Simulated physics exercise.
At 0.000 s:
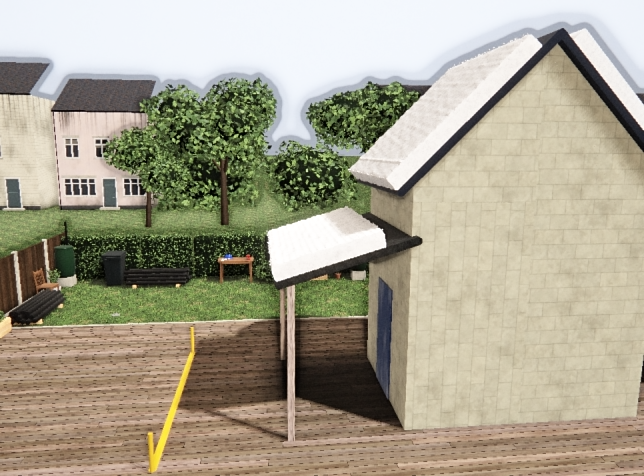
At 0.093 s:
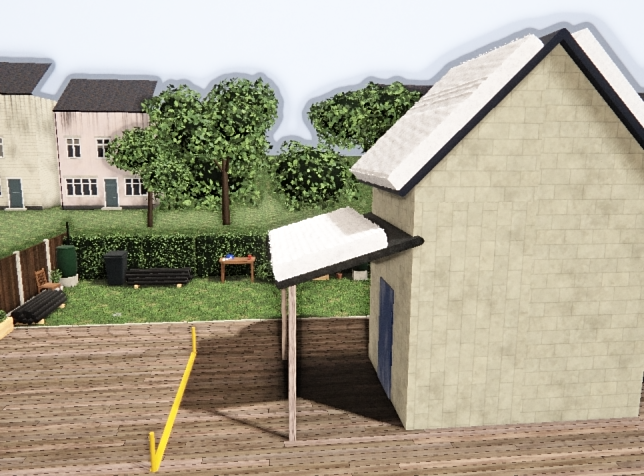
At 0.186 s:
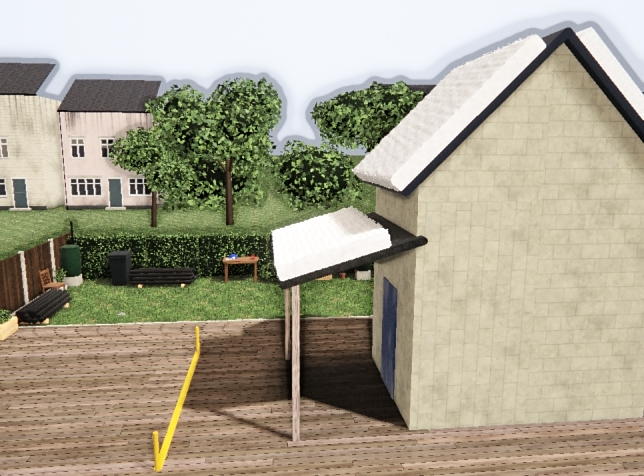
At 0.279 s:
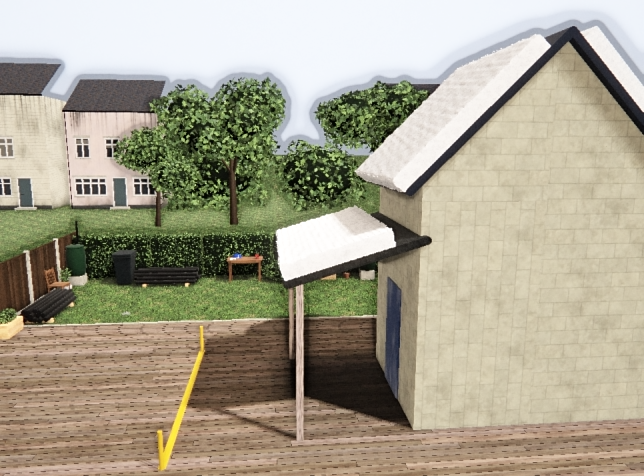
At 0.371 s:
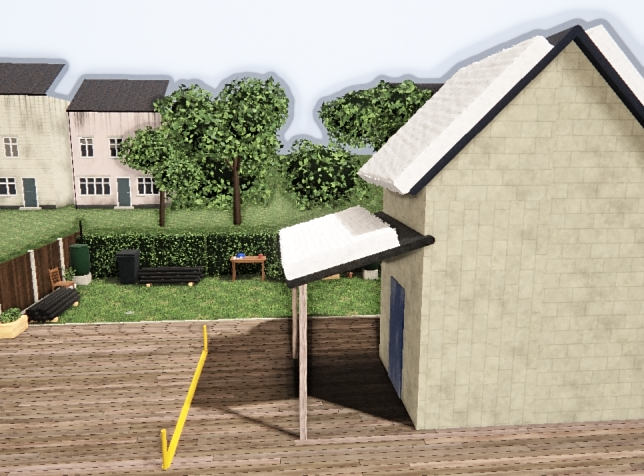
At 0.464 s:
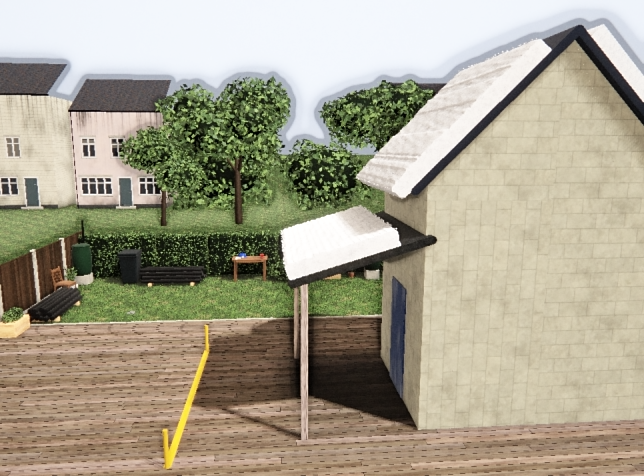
At first, thick white snow covers the pitched roof of a pale block building and the smaller, lower roof beside it, above a yellow line on wooden decking. The view drifts slightly, and the upper snow creeps only a little down the slope, its surface looking rougher by the end.
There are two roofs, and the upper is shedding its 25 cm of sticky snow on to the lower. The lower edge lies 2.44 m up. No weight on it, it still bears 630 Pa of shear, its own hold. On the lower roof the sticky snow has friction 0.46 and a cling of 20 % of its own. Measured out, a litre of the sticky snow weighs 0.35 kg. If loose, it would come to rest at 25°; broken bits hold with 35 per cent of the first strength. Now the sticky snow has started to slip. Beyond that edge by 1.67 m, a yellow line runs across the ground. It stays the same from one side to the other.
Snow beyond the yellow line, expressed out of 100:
About 0 out of 100.
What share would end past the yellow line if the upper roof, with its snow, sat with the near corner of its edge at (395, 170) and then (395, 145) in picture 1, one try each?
Try 1: Near 5 %; try 2: Near 18 %.
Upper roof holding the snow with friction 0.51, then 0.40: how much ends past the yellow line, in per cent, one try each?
First some 6 %, after that some 12 %.
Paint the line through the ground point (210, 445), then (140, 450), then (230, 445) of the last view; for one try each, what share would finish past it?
One by one: 4 in a hundred, 0 in a hundred, 8 in a hundred.
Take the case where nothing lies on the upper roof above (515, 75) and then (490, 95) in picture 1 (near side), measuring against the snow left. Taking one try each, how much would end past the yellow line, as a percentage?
First try 0 per cent, second try 0 per cent.
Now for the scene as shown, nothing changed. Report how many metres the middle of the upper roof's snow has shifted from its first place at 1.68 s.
Distance from start: Around 1.8 m.
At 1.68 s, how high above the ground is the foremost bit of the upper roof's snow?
Somewhere around 3.0 metres, I'd say.
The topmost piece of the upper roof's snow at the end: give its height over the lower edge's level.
Looks like around 1.0 m above that edge.
After 1.02 s, none is below the lower edge and 0 % is past the line.
After 1.68 s, none is below the lower edge and 0 % is past the line.
After 2.34 s, none is below the lower edge and 0 % is past the line.
After 3.00 s, 18 % is below the lower edge and 0 % is past the line.
After 4.30 s, 27 % is below the lower edge and 0 % is past the line.
